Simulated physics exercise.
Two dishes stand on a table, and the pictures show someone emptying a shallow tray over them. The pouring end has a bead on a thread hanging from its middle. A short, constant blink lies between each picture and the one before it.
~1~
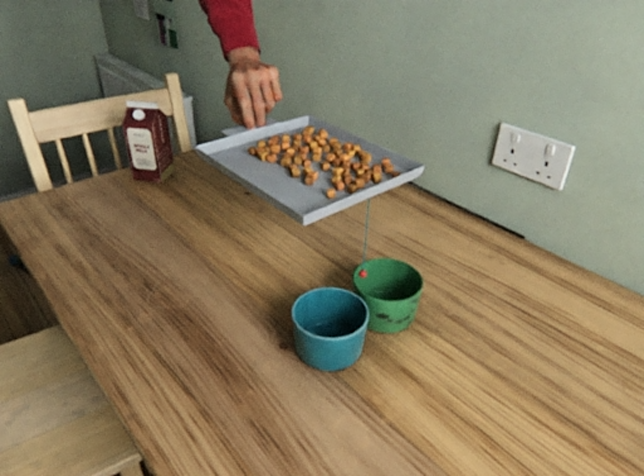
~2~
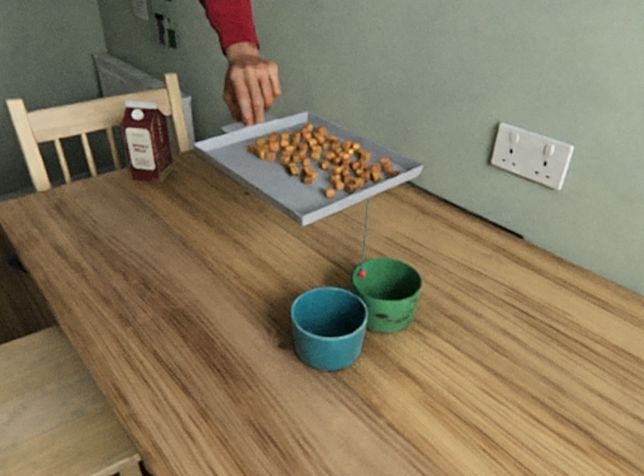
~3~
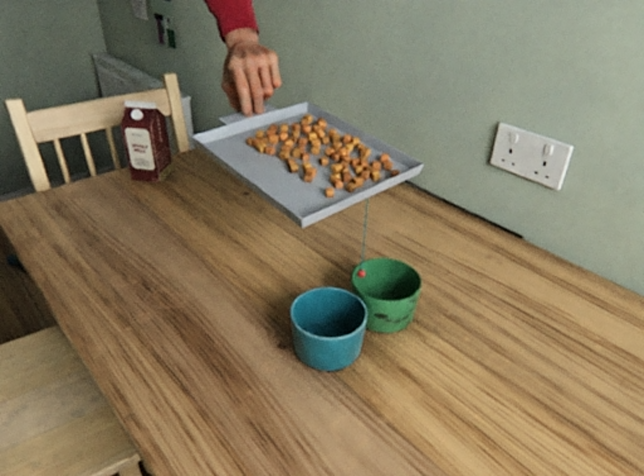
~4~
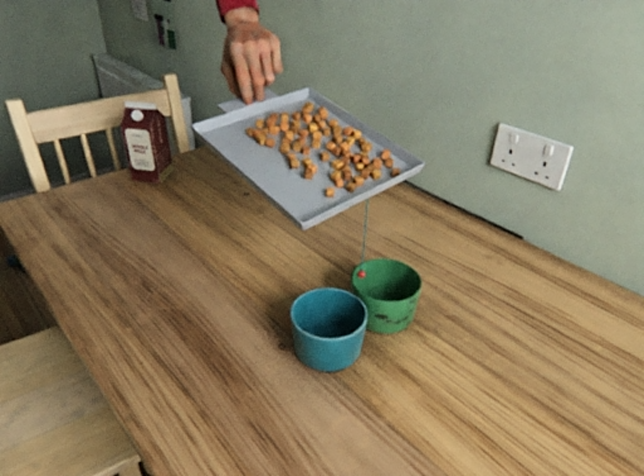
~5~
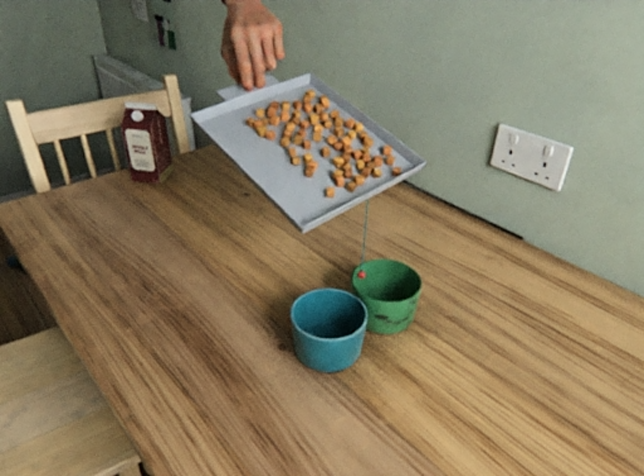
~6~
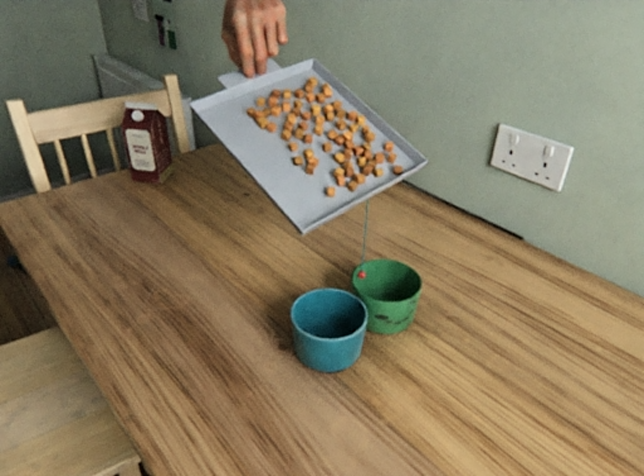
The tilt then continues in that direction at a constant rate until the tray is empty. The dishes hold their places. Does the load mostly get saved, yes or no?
Yes, most of it is saved.
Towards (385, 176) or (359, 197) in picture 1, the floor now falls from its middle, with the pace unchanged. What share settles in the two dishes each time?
It comes to about 30 per cent the first time and about 40 per cent the second.
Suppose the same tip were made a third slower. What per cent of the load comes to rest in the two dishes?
I'd say near 60 per cent.
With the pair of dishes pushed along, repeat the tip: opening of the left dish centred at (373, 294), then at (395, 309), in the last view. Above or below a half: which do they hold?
So that's a lesser portion the first time round, a lesser portion the second.
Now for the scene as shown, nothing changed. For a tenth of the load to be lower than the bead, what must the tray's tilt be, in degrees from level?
The angle is around 80°.
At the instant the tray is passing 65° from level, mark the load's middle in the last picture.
Near (344, 189).
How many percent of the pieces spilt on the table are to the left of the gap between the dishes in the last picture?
About 10 percent.
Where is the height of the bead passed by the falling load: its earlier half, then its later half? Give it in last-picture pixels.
The opening half passes (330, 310), the closing half (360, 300).
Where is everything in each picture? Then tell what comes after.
In the first picture, corners of the pouring end (304, 213) and (421, 165), level; middle of the load (317, 157), brown sugar cubes; left dish (355, 347); right dish (412, 310); bead on its thread (363, 274).
In the second picture, corners of the pouring end (303, 214) and (420, 165), level; middle of the load (316, 155).
In the third picture, corners of the pouring end (303, 216) and (420, 164), tipped barely, lowest at the left corner; middle of the load (316, 150).
In the fourth picture, corners of the pouring end (303, 220) and (421, 162), tipped a little, lowest at the left corner; middle of the load (316, 144).
In the fifth picture, corners of the pouring end (303, 224) and (423, 162), tipped clearly, lowest at the left corner; middle of the load (318, 137).
In the sixth picture, corners of the pouring end (304, 227) and (424, 160), tipped clearly, lowest at the left corner; middle of the load (319, 130); left dish (354, 348); right dish (411, 311).
Just after the last frame, tray tipped steeply; every one on the tray.
A moment on, tray tipped past a quarter turn; the larger part on the tray; roughly a quarter in the left dish; about a tenth outside both; just a few in the air.
Further on, tray tipped past a quarter turn; roughly two thirds in the left dish; roughly a third outside both.
When it is over, tray tipped past a quarter turn; roughly two thirds in the left dish; not one in the right dish; roughly a third outside both.
